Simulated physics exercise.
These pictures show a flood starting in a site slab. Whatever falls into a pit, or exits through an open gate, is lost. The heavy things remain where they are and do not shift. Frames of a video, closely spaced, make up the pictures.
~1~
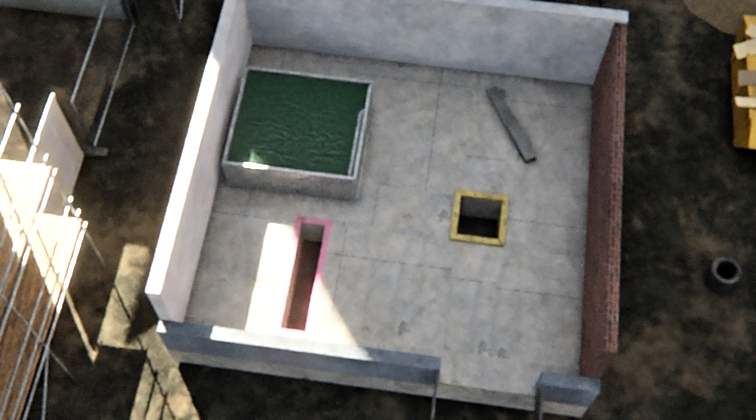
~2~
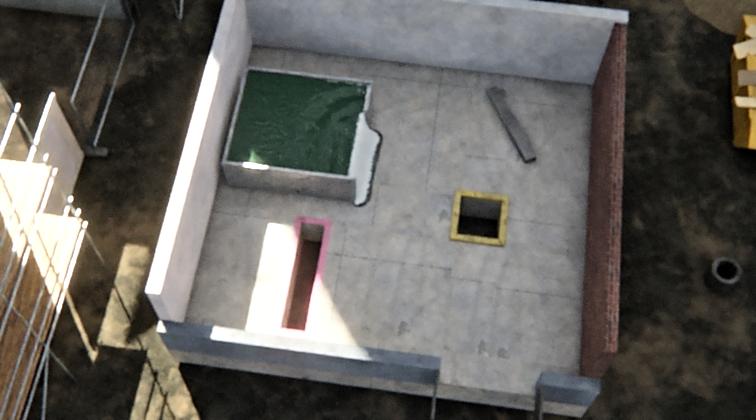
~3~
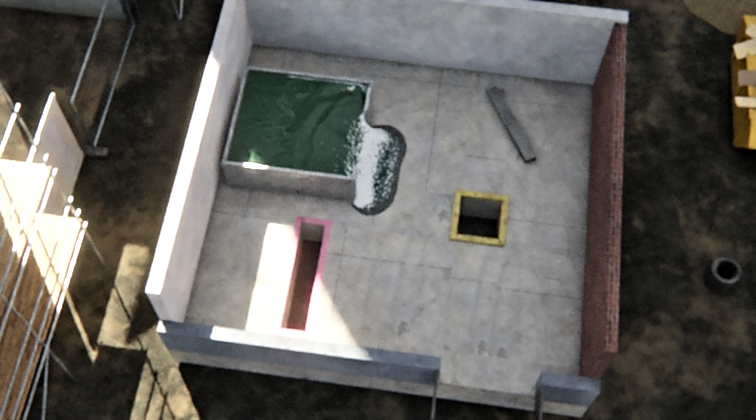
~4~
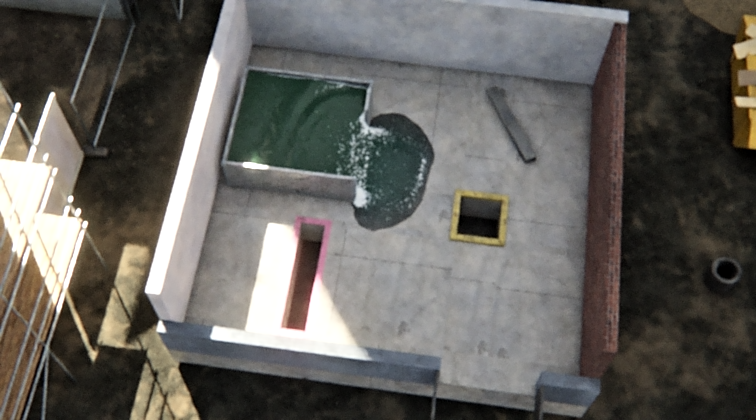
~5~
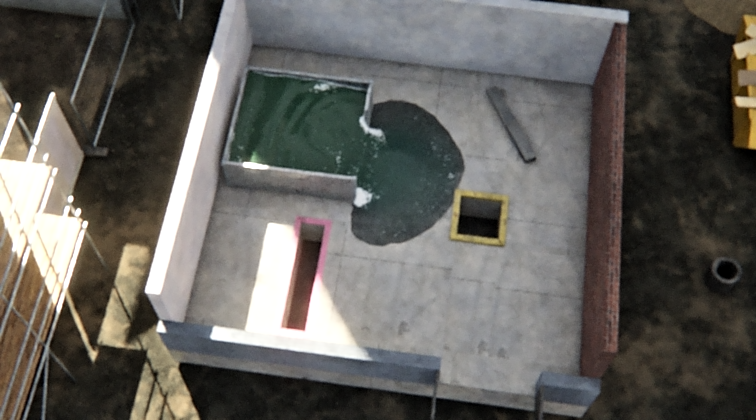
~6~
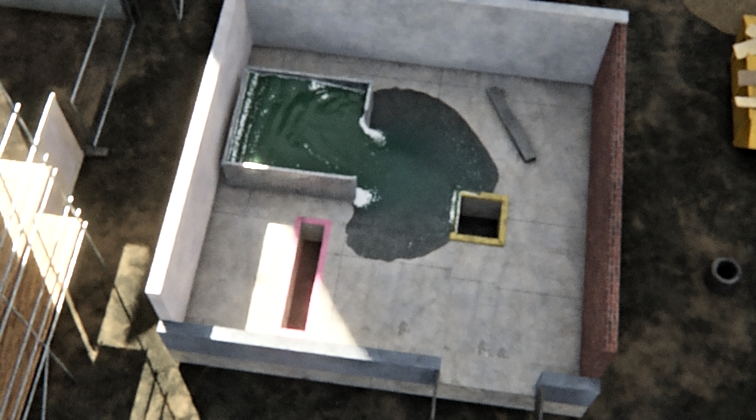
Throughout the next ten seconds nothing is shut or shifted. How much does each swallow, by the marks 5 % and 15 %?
In the end gate: Beyond fifteen per cent, yellow pit: Beyond fifteen per cent, pink pit: Short of five per cent.
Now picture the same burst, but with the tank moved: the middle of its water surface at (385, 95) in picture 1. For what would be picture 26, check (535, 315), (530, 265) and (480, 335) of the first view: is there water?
Going through the three spots, I'd say swamped, swamped, swamped.
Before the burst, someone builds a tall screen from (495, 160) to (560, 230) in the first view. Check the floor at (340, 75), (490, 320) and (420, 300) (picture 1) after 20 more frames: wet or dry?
In the order you listed them: Unsoaked, soaked, soaked.
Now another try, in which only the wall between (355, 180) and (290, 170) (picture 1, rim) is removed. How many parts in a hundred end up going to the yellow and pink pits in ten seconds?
In percent: Yellow 0, pink 50.
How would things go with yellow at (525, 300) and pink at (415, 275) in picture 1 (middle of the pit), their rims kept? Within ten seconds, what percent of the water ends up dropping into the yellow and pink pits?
For yellow, 10 in a hundred; for pink, 20 in a hundred.
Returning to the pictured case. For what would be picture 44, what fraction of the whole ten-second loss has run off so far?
About 70 per cent.
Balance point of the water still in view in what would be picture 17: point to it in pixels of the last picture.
Near (376, 163) in the last view.
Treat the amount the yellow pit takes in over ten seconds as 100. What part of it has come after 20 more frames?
Around 65 %.
A moment on, water covers 35 % of the floor; the gate 0 %, the yellow pit 4 %, the pink pit 0 %.
Next, water covers 50 % of the floor; the gate 0 %, the yellow pit 9 %, the pink pit 0 %.
Then, water covers 60 % of the floor; the gate 2 %, the yellow pit 15 %, the pink pit 0 %.
Later, water covers 70 % of the floor; the gate 9 %, the yellow pit 19 %, the pink pit 0 %.
In the end, water covers 85 % of the floor; the gate 17 %, the yellow pit 22 %, the pink pit 2 %.
